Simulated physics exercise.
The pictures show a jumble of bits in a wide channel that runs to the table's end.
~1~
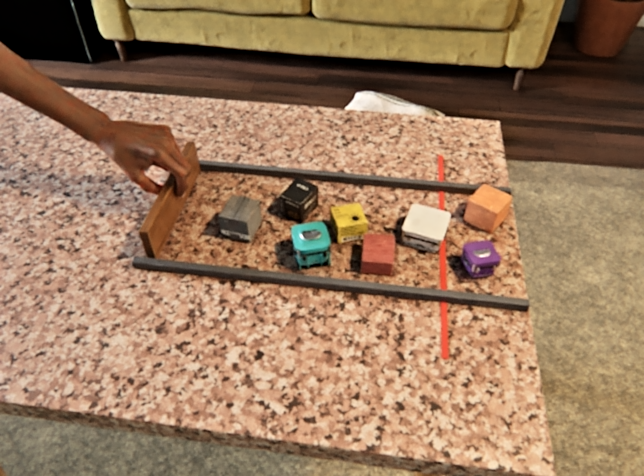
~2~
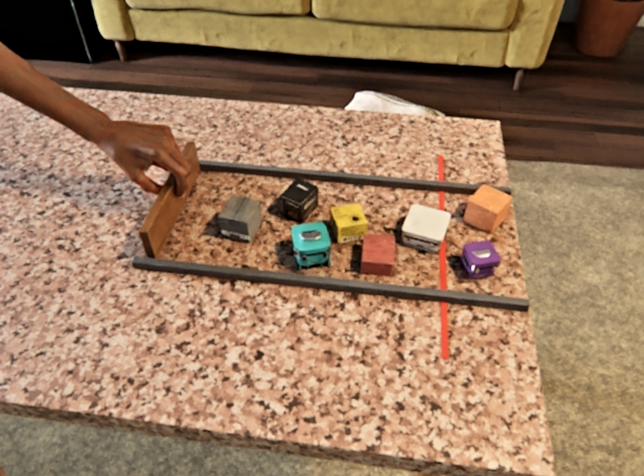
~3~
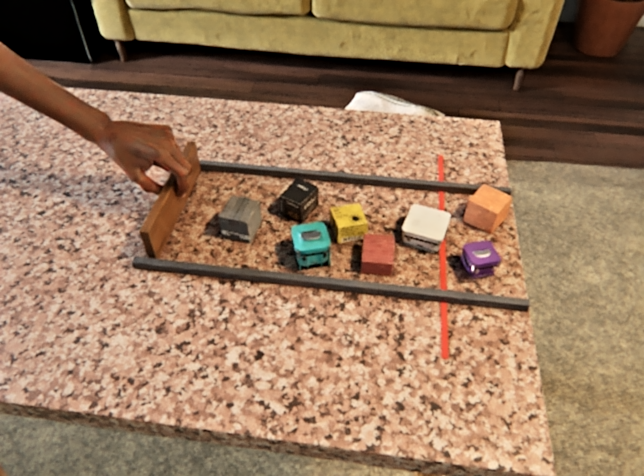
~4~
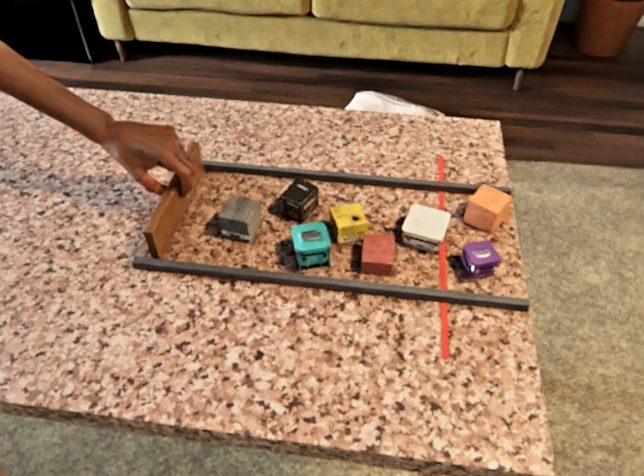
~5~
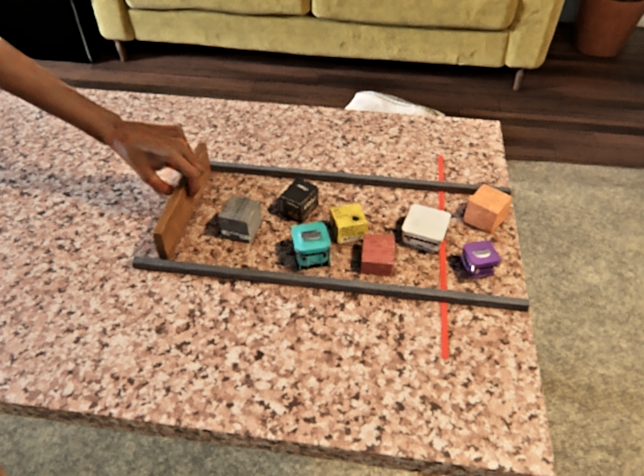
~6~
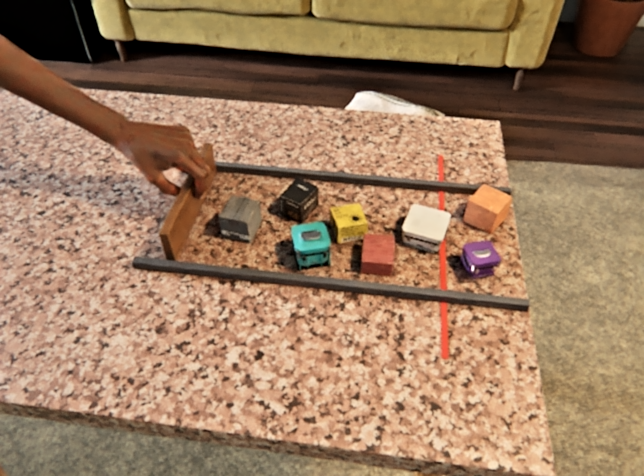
The clip opens on a hand holding a wooden board upright at the left end of a channel between two dark rails, with small coloured blocks and cases scattered ahead and a red line across the right side. The hand then slides the board slightly rightward, closer to the grey box, while the objects stay still.
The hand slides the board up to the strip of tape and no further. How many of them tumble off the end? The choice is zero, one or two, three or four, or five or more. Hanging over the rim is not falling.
Outcome: The number that fall off is one or two.
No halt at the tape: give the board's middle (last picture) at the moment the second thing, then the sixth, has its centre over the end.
Its middle is around (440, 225) and later (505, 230).
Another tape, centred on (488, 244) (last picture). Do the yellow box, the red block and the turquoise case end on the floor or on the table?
The yellow box is lost, the red block goes over, the turquoise case survives.
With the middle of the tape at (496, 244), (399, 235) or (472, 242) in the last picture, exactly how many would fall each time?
In that order 5, 0 and 2.
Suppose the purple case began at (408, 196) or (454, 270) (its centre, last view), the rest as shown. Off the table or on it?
The purple case remains up; remains up.
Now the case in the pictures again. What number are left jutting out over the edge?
The number is 1.
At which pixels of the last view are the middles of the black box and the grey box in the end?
The black box stops around (457, 211); the grey box around (460, 235).
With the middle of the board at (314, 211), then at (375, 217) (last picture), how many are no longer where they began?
The counts are 4 and 6.
A little later, none off yet; orange block at rest near (488, 209); purple case at rest near (479, 260); white case at rest near (426, 229).
When it is over, the number that fall off is one or two; down, white case.
